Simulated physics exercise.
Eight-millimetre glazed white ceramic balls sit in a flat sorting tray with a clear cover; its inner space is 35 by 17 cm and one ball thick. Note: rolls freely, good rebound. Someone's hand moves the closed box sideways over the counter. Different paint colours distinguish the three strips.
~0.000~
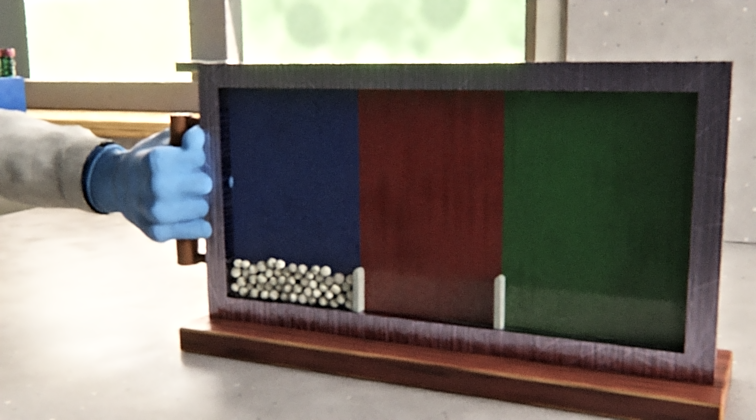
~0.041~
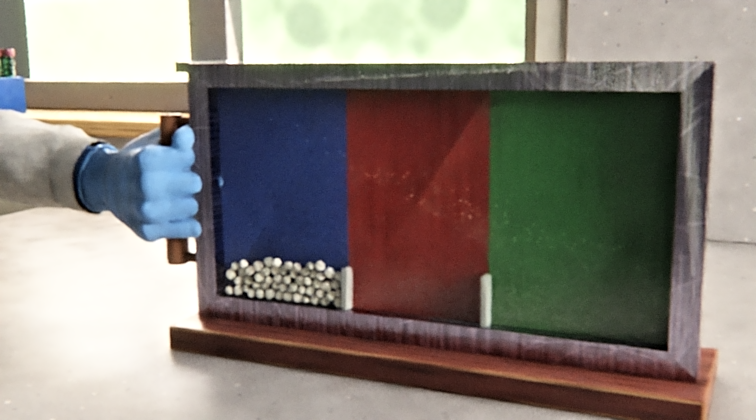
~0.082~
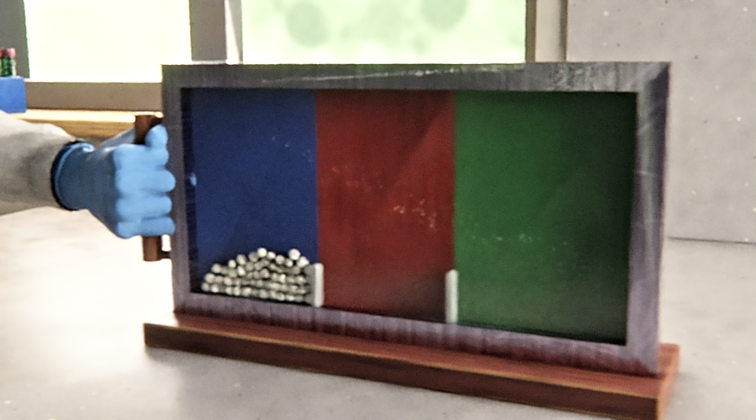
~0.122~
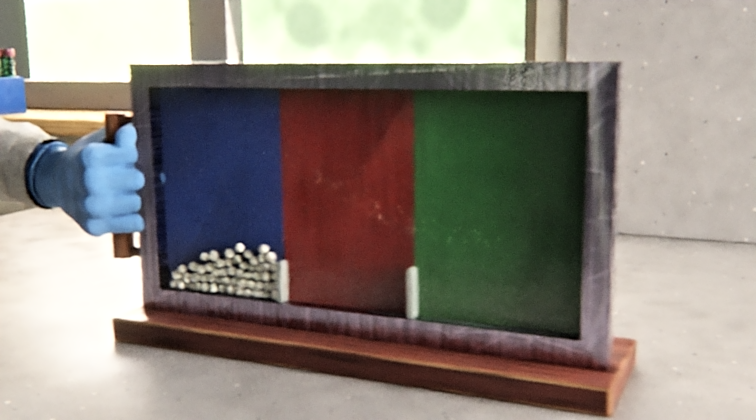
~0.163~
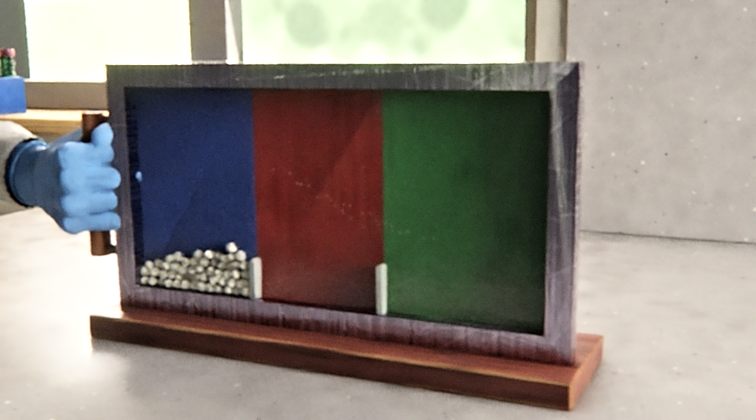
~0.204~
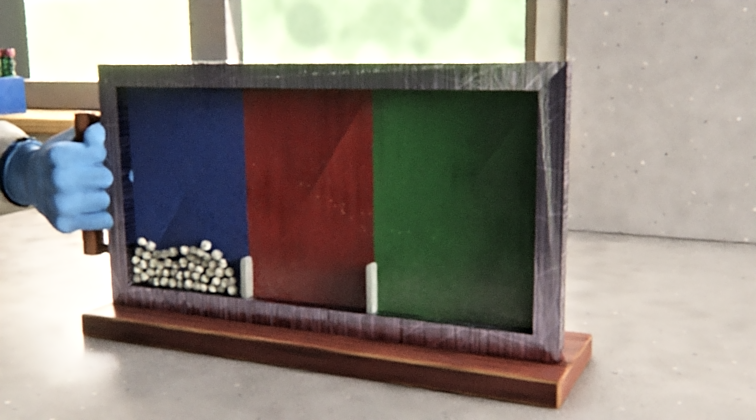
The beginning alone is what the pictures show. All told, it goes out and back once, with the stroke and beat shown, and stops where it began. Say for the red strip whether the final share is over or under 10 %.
Red strip: Under 10 %.
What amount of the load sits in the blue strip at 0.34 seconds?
About 100 percent of the load.
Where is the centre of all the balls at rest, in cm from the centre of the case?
About 11 cm left and 7 cm below.
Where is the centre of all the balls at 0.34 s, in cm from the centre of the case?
Left: About 14 cm; below: About 6 cm.
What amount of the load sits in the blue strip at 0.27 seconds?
Roughly 100 per cent of it.
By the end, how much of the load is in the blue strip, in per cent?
Close to 95 per cent of the load rests there.
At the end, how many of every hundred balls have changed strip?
Roughly 5 per cent.
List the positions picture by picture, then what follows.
In the first picture, at its start; about 60 balls; load centre (291, 283); top ball (272, 263); red (429, 120), blue (292, 116), green (597, 124).
In the second picture, 1 cm to the left; load centre (286, 282); top ball (320, 266).
In the third picture, 4 cm to the left; load centre (263, 278); top ball (294, 254); wall ends (452, 275), (317, 267).
In the fourth picture, 7 cm to the left; load centre (232, 274); top ball (264, 249).
In the fifth picture, 9 cm to the left; load centre (201, 272); top ball (232, 248).
In the sixth picture, 10 cm to the left; load centre (183, 269); top ball (206, 245); red (306, 117), blue (184, 114), green (454, 120).
After 0.27 s, it is 7 cm to the left; the balls' middle is 14 cm left of and 6 cm below the centre; blue 100 %.
After 0.34 s, it is 2 cm to the left; the balls' middle is 14 cm left of and 6 cm below the centre; blue 100 %.
After 0.40 s, it is at its start; the balls' middle is 12 cm left of and 7 cm below the centre; blue 100 %.
Settled by 1.7 s, it is at its start; red 5 %, blue 95 %, green 0 %.
